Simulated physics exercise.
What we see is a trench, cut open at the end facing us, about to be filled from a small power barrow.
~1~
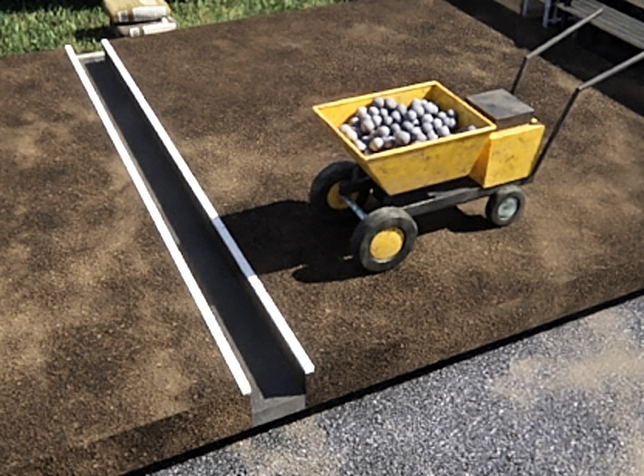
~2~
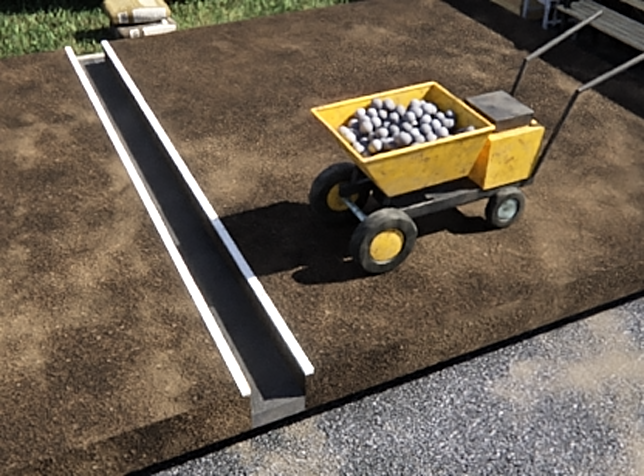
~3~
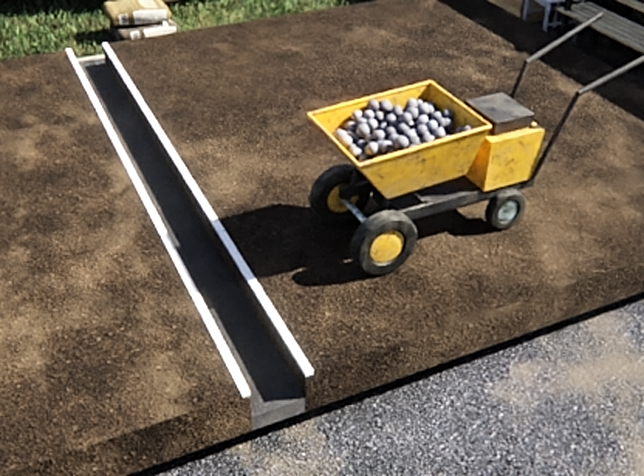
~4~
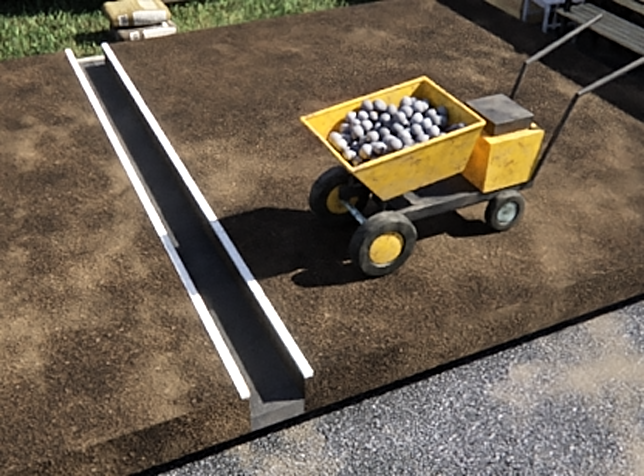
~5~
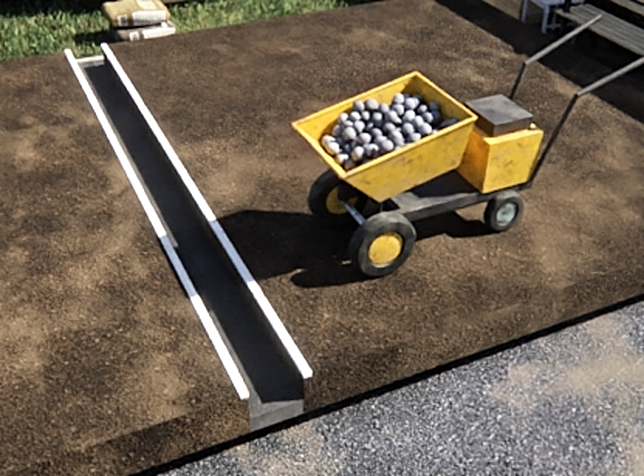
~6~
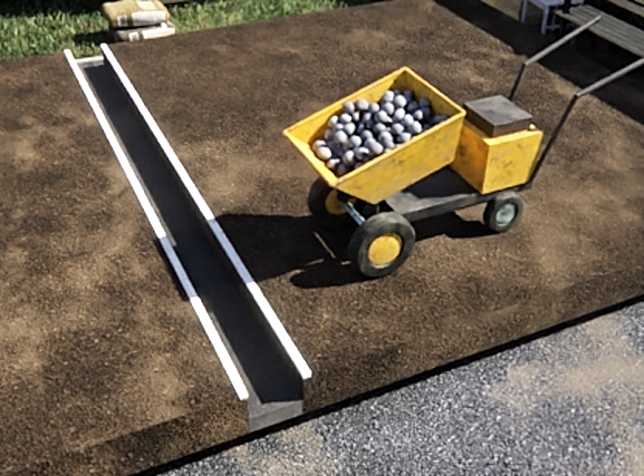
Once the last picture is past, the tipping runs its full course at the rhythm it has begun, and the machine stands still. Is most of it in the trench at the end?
Most goes in.
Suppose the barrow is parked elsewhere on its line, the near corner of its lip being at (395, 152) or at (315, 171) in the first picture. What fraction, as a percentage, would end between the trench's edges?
The first gives 60 %, the second 40 %.
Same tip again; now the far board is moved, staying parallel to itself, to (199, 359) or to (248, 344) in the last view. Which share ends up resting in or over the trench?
Respectively, 90 % and 50 %.
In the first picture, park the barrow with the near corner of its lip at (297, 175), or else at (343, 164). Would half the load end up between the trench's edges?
To start, the lesser share; after that, the greater share.
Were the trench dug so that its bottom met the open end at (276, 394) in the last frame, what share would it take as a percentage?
60 %.
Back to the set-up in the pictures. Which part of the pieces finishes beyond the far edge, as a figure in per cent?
Roughly 5 in a hundred.
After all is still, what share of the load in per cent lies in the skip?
Roughly 0 percent.
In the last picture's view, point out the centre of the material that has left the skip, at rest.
Around (224, 295).
Shortly afterwards, skip tipped steeply; the whole lot in the skip.
Next, skip tipped right over; the bulk in the skip; a little short of the trench; a little in or heaped over the trench; a little falling.
Some moments later, skip tipped right over; near a quarter in the skip; a little short of the trench; near two thirds in or heaped over the trench; only a few beyond it.
In the end, skip tipped right over; a little short of the trench; the bulk in or heaped over the trench; a little beyond it.
